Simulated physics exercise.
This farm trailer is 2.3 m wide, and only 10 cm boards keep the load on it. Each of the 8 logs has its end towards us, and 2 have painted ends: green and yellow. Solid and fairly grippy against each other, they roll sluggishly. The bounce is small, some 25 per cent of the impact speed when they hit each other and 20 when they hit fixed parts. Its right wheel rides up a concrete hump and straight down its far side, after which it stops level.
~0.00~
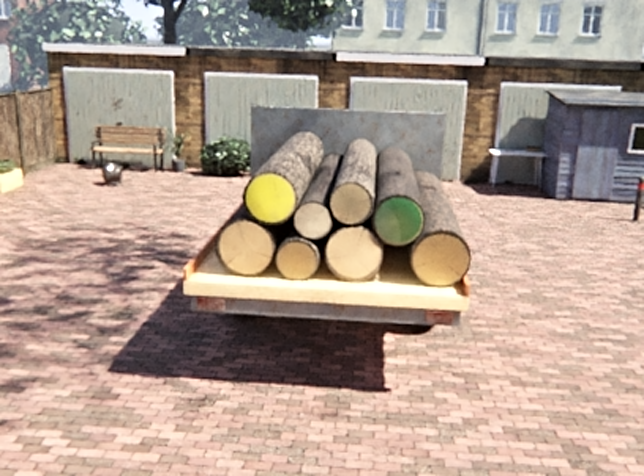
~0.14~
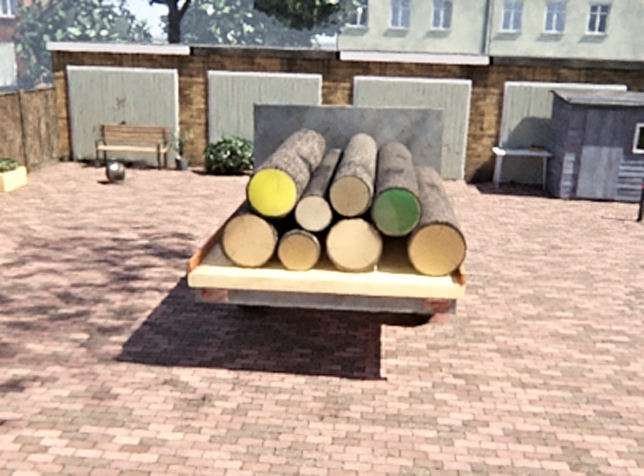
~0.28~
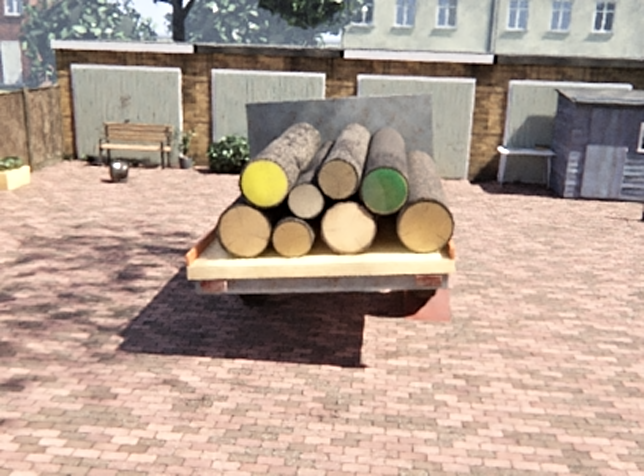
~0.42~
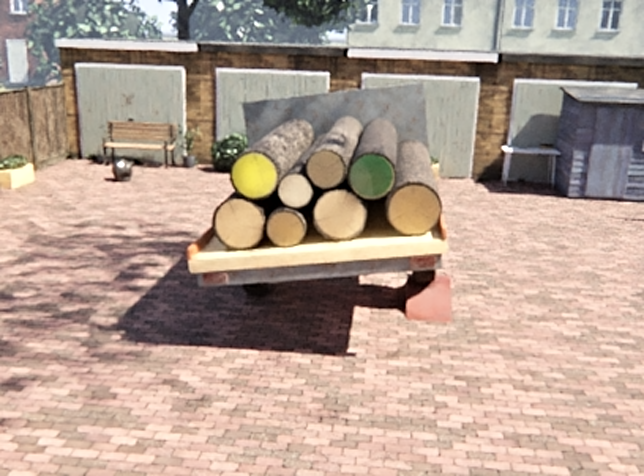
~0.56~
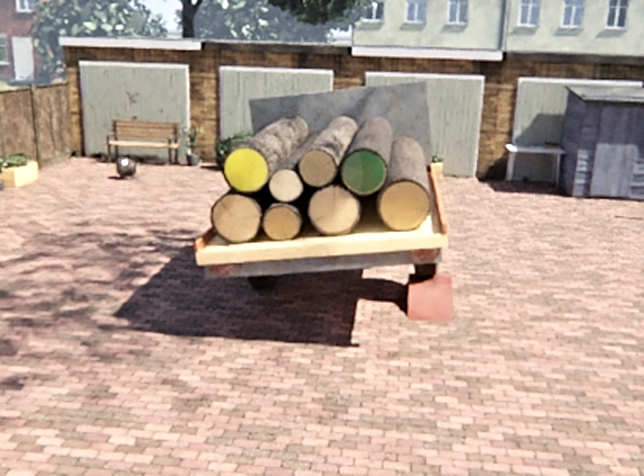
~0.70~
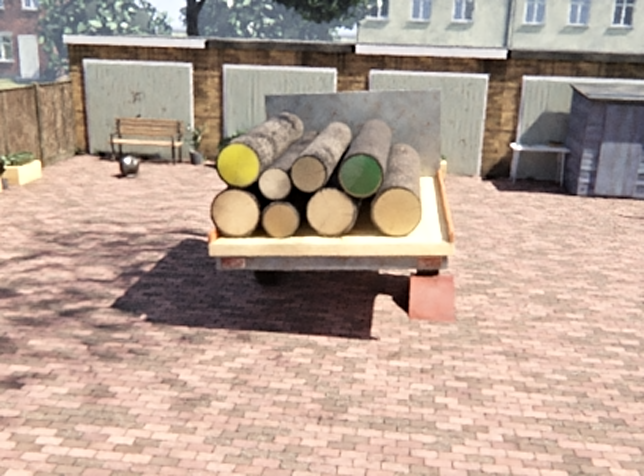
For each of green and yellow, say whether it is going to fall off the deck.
Green log - it does not, yellow - it does.
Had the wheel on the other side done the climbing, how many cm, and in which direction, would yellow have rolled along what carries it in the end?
Leftwards, around 5 cm.
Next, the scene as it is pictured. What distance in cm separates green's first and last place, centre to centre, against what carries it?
The green one comes to about 40.
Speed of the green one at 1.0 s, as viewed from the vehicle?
Near 0.0 m/s at that time.
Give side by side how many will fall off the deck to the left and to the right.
Tally: Left 1 / right 0.
By 1.0 s, green is up on others, 95 cm from the right edge; yellow is up on others, 5 cm from the left edge, rolling left; 0 gone from the deck.
By 1.2 s, yellow is dropping off the left side; as before, green; 1 gone from the deck.
Finally (2.8 s), green is up on others, 95 cm from the right edge; yellow is on the ground to the left; 1 gone from the deck.
